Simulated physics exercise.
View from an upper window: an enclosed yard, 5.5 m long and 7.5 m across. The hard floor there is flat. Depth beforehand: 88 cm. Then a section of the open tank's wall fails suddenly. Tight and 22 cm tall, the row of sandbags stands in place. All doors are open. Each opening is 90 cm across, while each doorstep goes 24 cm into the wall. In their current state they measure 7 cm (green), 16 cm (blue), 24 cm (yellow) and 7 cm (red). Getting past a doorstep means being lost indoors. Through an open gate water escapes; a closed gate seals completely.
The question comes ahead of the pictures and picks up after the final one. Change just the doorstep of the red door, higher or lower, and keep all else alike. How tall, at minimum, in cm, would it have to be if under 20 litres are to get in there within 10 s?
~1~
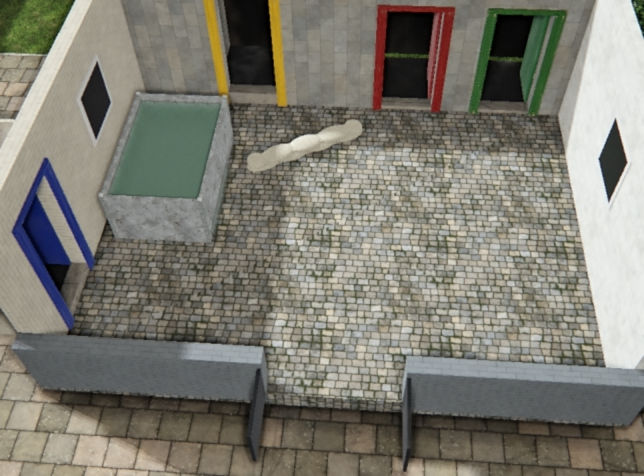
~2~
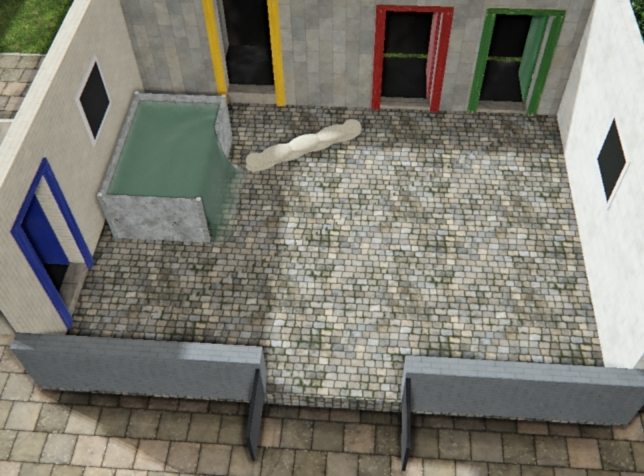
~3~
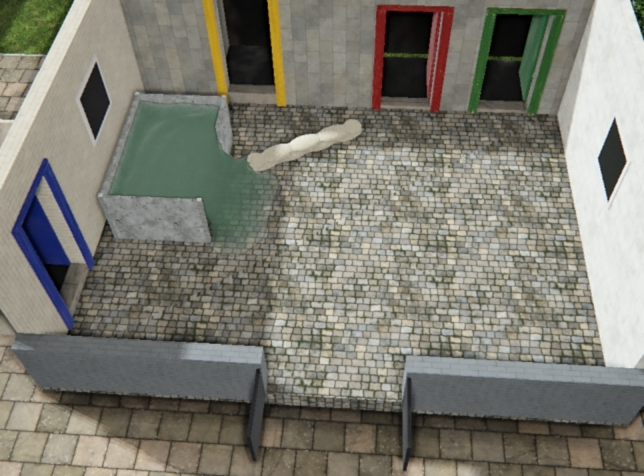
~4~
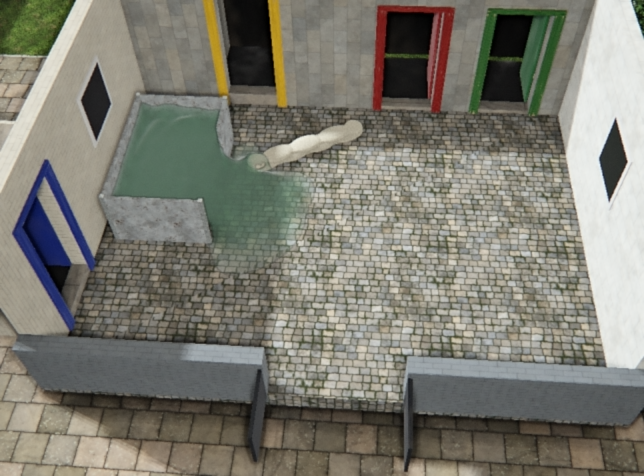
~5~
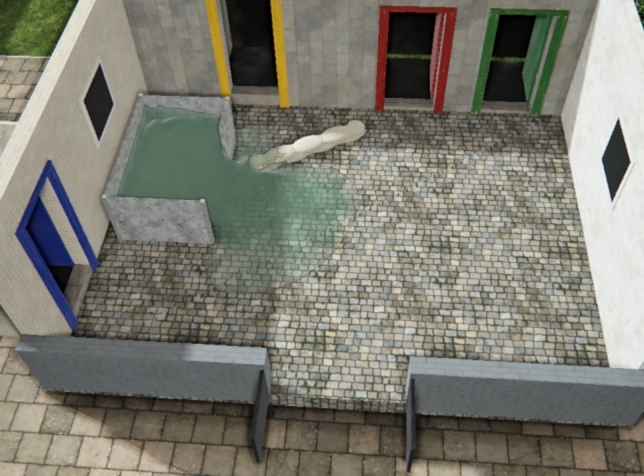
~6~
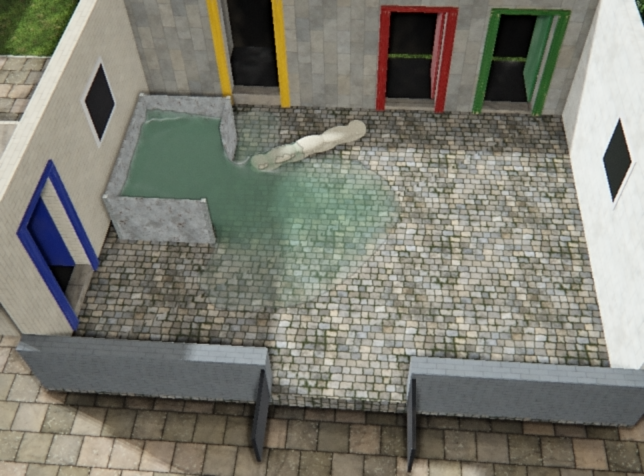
It would need to be about 7 cm tall.
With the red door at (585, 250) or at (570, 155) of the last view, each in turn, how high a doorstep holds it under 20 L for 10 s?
First place around 21 cm, second around 16 cm.
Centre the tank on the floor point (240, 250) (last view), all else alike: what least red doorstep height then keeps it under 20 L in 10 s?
At least some 8.5 centimetres tall.
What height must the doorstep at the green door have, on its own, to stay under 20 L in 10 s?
Green door - some 12.5 centimetres.
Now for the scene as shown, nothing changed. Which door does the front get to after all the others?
The blue door.
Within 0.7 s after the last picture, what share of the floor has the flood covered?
I'd say near 50 percent.
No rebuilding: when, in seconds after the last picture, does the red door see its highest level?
The depth peaks at about 8.5 seconds.
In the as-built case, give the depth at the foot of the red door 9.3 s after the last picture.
Lab note: Depth approx. 8.0 cm.
Then, 0.7 s after the last picture water covers 50 % of the floor, deepest (37 cm) near (223, 220); it has not reached the red door.
Then, 2.3 s after the last picture water covers 75 % of the floor, deepest (36 cm) near (565, 383); 4 cm at the red door, 0 litres in over its 7 cm doorstep.
Then, 9.3 s after the last picture water covers 95 % of the floor, deepest (12 cm) near (161, 104); 8 cm at the red door, 19 litres in over its 7 cm doorstep.
At the red door as built, the water peaked near 10 cm, 8.3 s after the last picture.
With a doorstep of 6 cm, 31 litres would have come in within the 10 s; with 8 cm, 10 litres. So under 20 litres takes about 7 cm.
